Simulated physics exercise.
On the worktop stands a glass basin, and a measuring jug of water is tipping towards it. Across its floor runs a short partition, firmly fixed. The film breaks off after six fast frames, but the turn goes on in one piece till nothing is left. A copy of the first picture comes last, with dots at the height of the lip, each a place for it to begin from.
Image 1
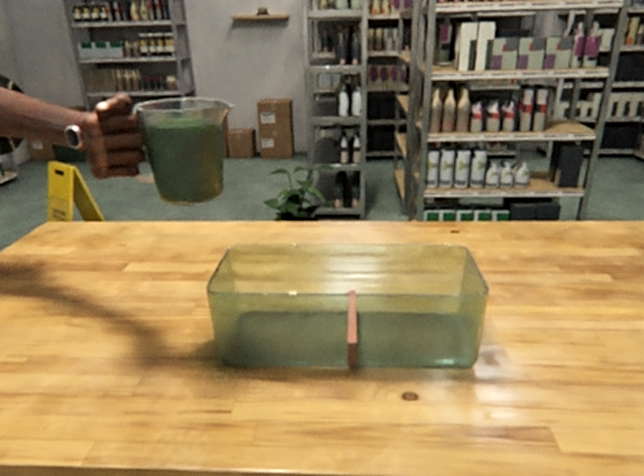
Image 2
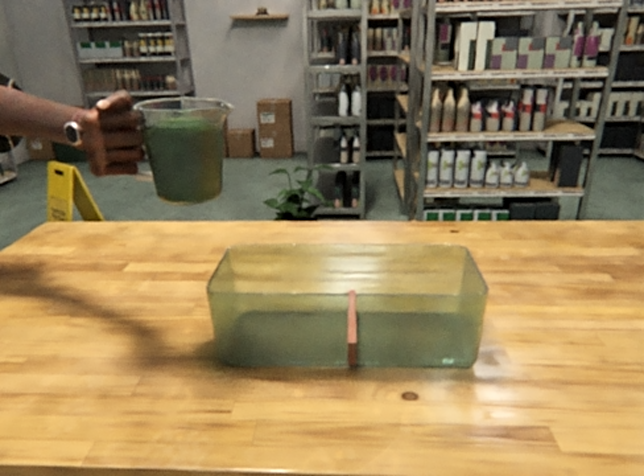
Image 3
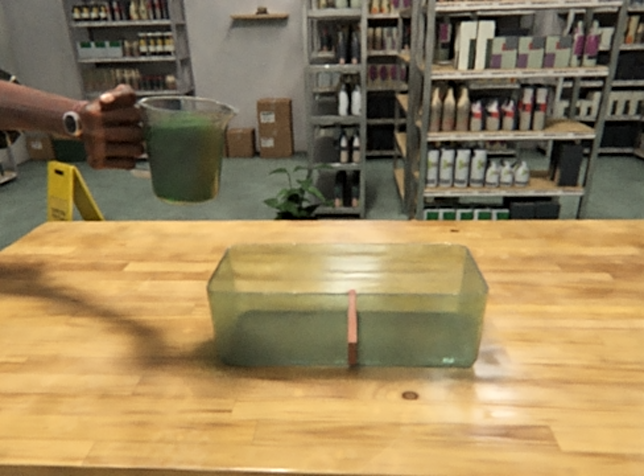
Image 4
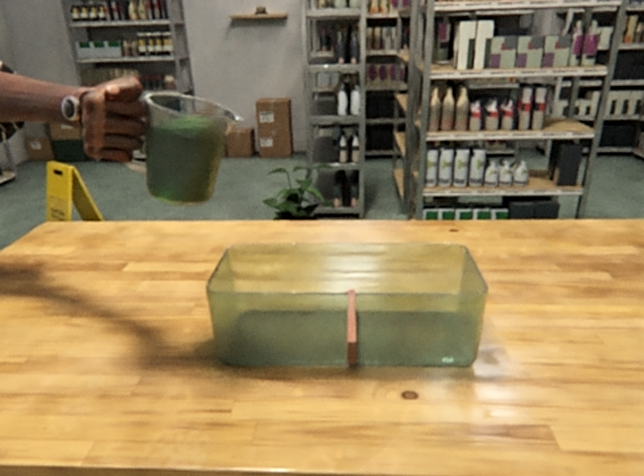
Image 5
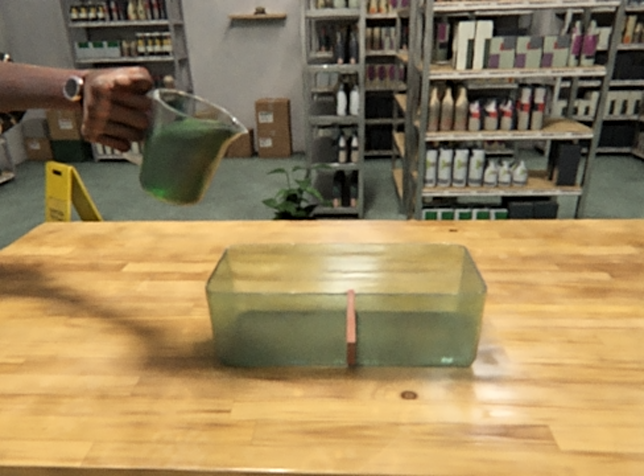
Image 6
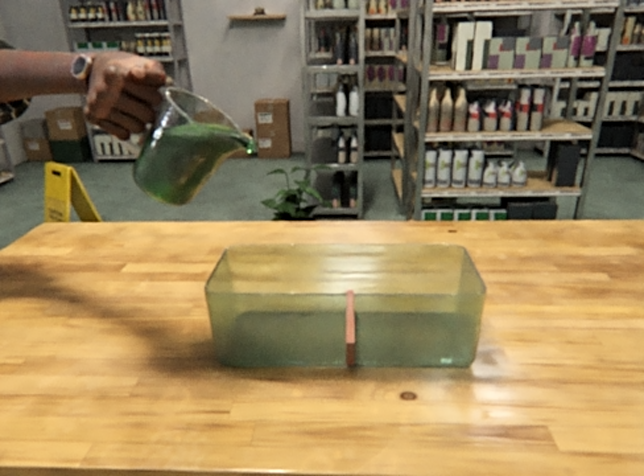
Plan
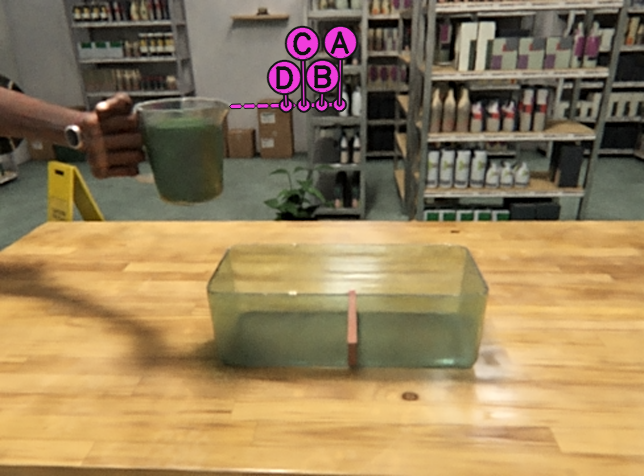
To begin with, a hand at the left holds a jug of green liquid upright above a wooden worktop, where a glass basin with a short reddish partition stands still. The hand gradually tilts the jug to the right, until a little liquid shows just over its lip.
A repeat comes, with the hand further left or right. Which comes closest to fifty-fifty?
Choose D.
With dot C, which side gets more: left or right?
More ends on the right.
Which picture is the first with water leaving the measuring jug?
Picture 6.
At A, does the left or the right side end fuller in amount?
The right side.
On the marked copy, A at (339, 104); B at (321, 104); C at (303, 105); D at (286, 105).
If A is chosen, about 7 % ends left of the wall and 91 % right of it.
If B is chosen, about 14 % ends left of the wall and 85 % right of it.
If C is chosen, about 27 % ends left of the wall and 71 % right of it.
If D is chosen, about 56 % ends left of the wall and 42 % right of it.
